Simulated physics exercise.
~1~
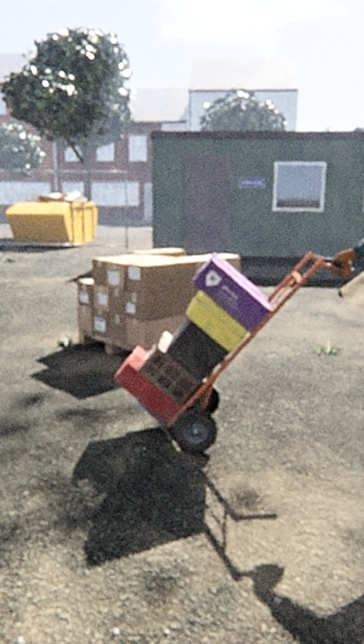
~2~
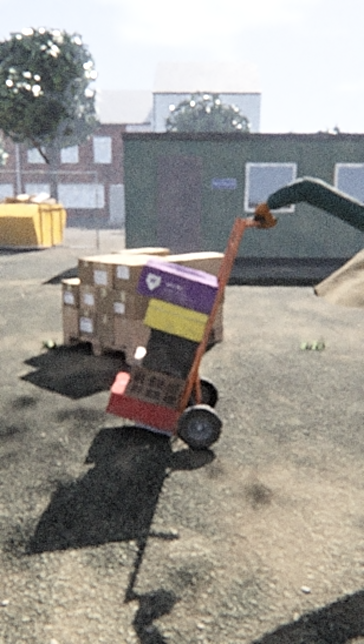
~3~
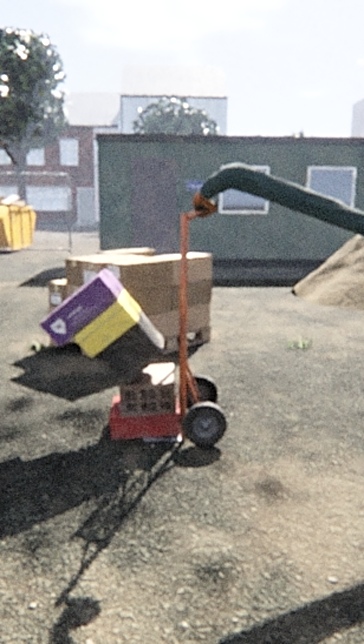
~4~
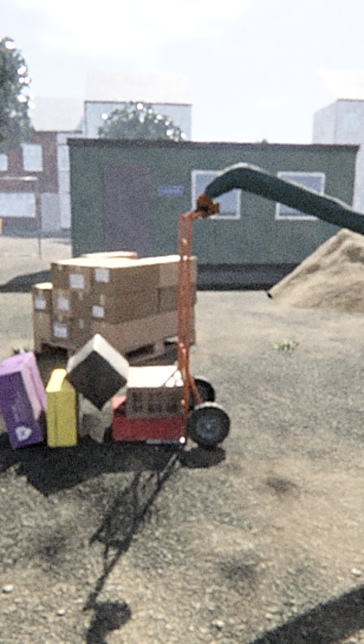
A loaded orange sack truck was swung upright by a long dark arm and stopped, and the purple, yellow and black boxes toppled off the left side, ending on the ground while the brown crate and red box stayed on the truck.
